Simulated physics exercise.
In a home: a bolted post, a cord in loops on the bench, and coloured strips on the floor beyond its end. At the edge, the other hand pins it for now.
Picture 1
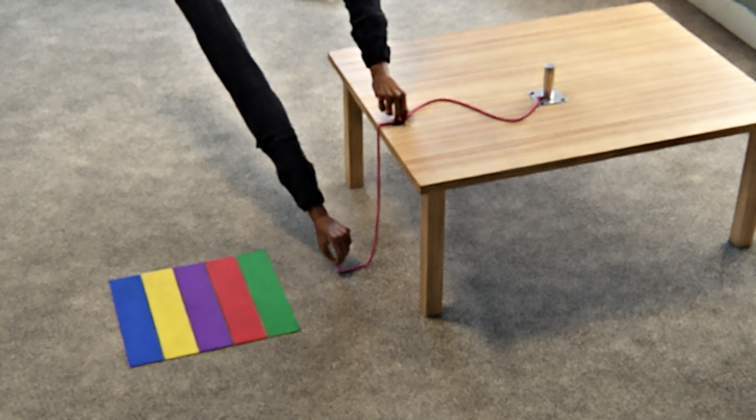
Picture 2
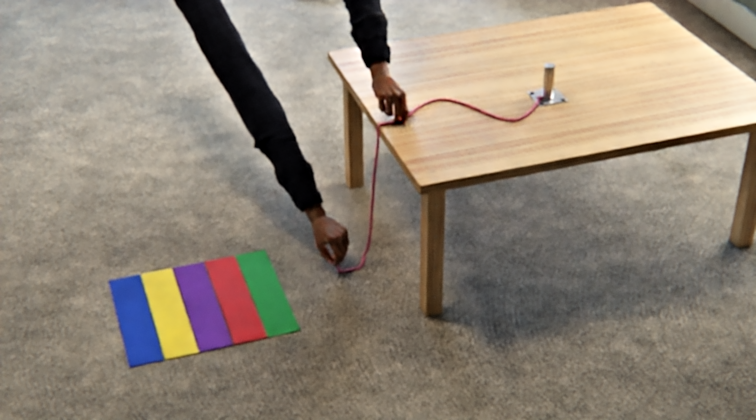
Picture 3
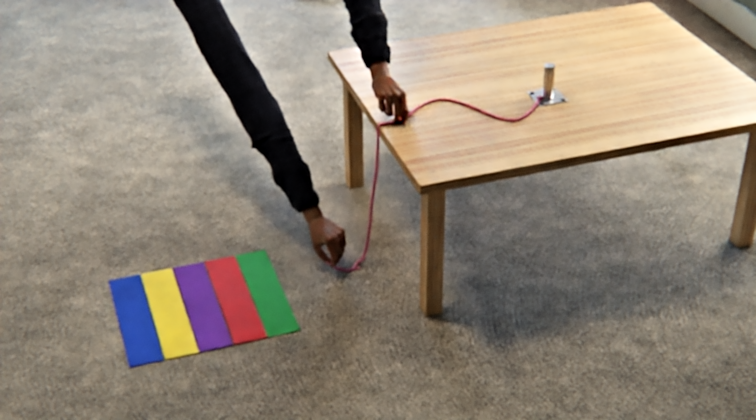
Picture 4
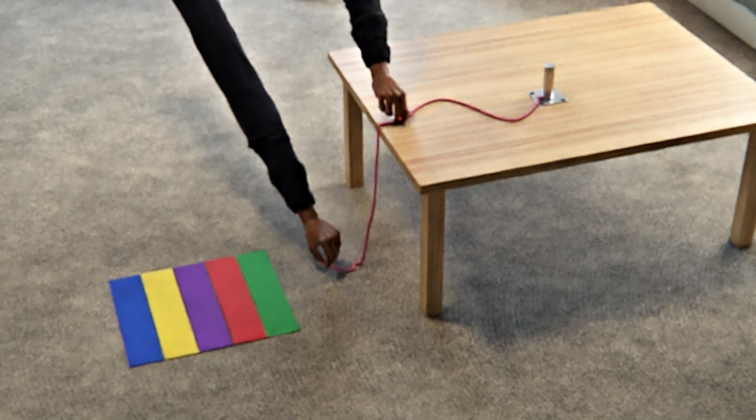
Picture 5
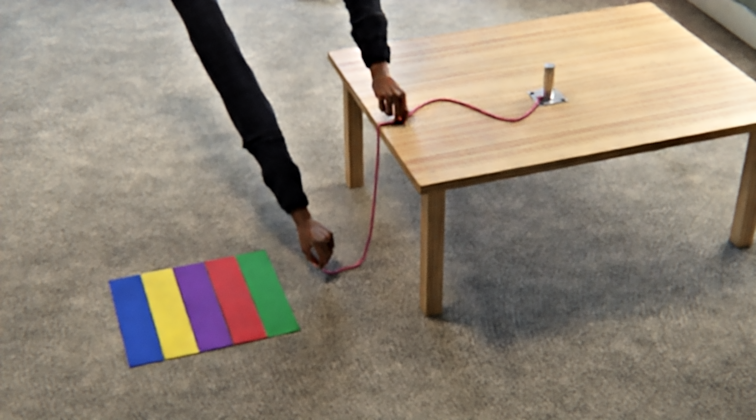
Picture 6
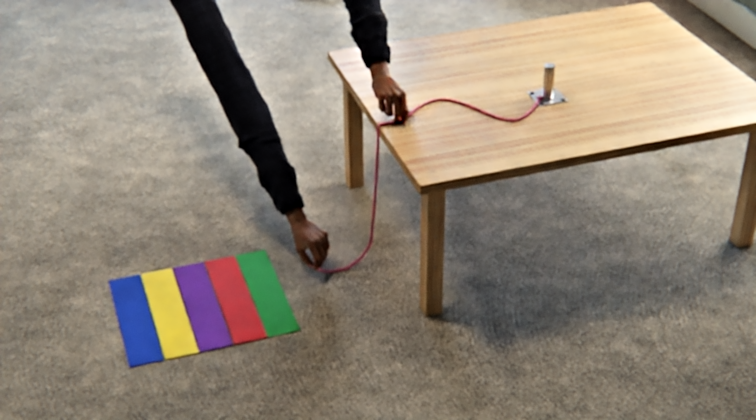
On the carpet beside a low wooden table, a hand drew the end of a red cord slightly left, toward some coloured strips, while the other hand pinned it at the table's edge.
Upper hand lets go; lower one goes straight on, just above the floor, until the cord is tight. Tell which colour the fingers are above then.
They are above yellow.
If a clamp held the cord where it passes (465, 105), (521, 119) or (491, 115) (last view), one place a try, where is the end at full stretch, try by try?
Try by try, around (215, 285), (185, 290) and (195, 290).
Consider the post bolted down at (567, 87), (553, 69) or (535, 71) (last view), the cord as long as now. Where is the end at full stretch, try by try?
Approximate pixels in order: (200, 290), (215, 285), (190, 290).
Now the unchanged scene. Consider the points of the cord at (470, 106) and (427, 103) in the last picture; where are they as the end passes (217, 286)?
They end up close to (439, 116) and (392, 123).
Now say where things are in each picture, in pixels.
The first frame shows end (336, 262); green (278, 318); red (245, 325); purple (211, 332); yellow (177, 340); blue (143, 347).
The second frame shows end (334, 263); cord through (529, 113) (476, 109) (418, 108) (378, 137) (373, 199) (366, 252).
The third frame shows end (331, 263).
The fourth frame shows end (326, 264); cord through (529, 113) (476, 109) (418, 108) (378, 137) (374, 198) (365, 253).
The fifth frame shows end (319, 266).
The sixth frame shows end (314, 267); cord through (529, 113) (476, 109) (418, 108) (378, 137) (375, 198) (365, 252).
Soon after, end near (217, 286); over red.
After that, end near (184, 293); over purple.
At the stop, end near (165, 297); over yellow. Over yellow.
